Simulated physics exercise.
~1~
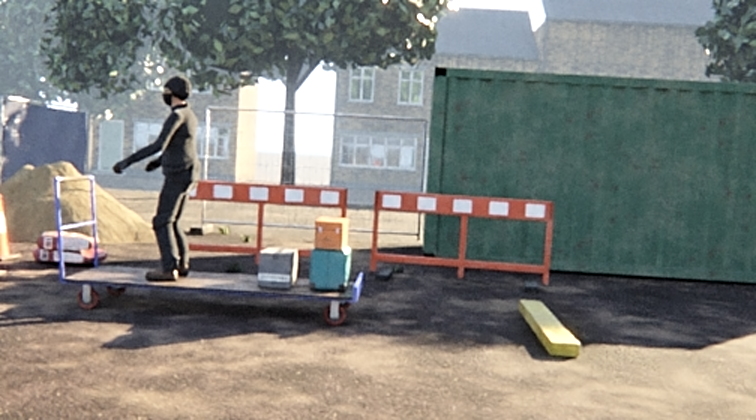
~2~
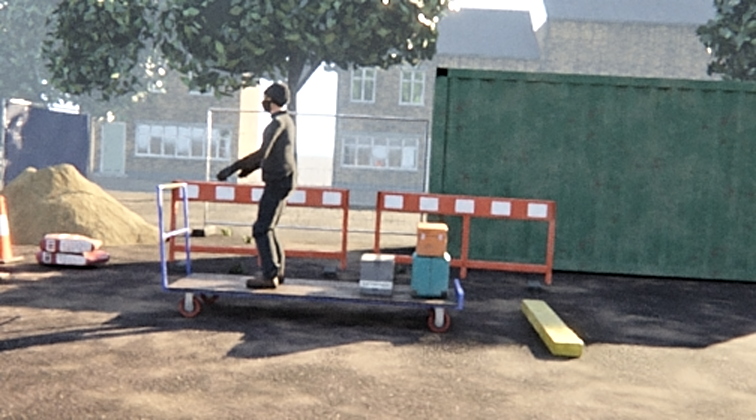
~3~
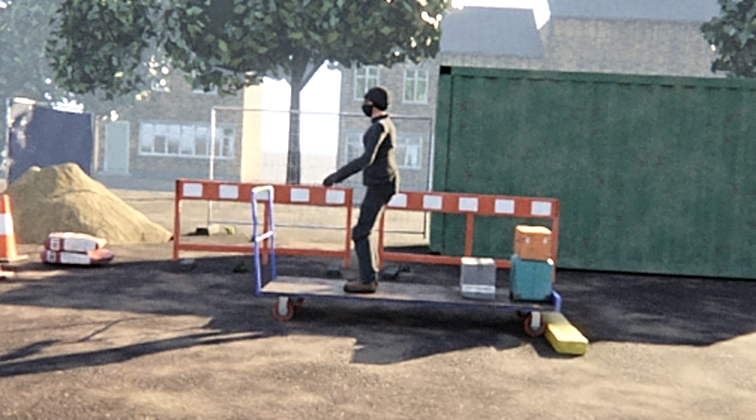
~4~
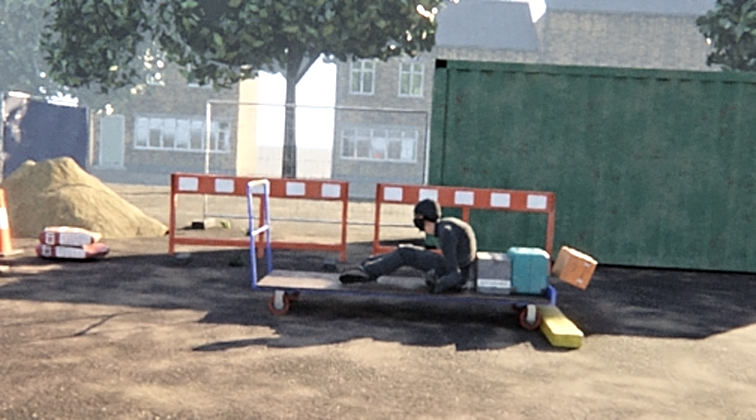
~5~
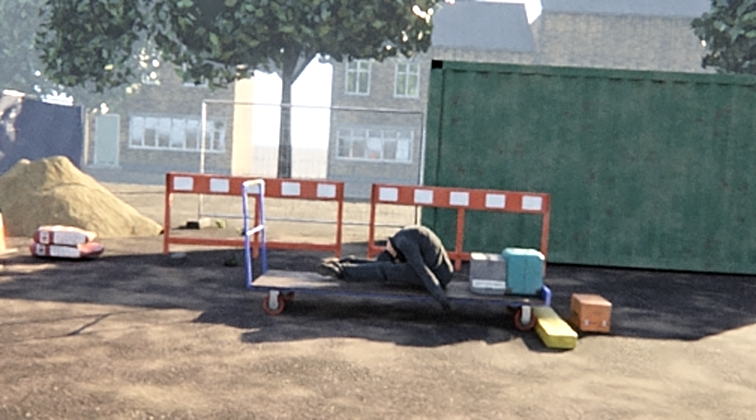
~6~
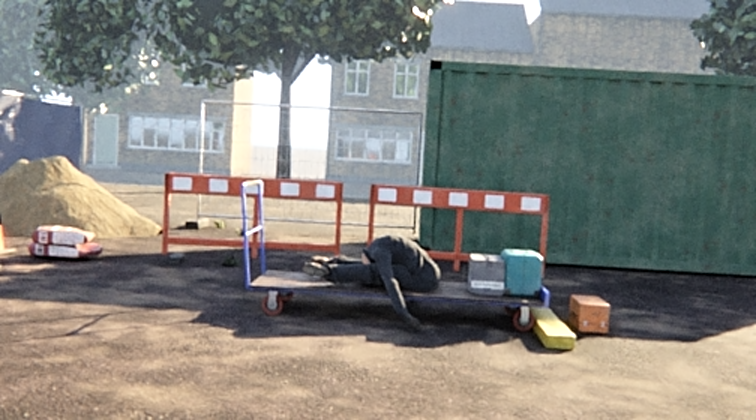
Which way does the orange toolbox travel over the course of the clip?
The orange toolbox moves to the right, first riding along on the trolley and then tumbling off its front end.
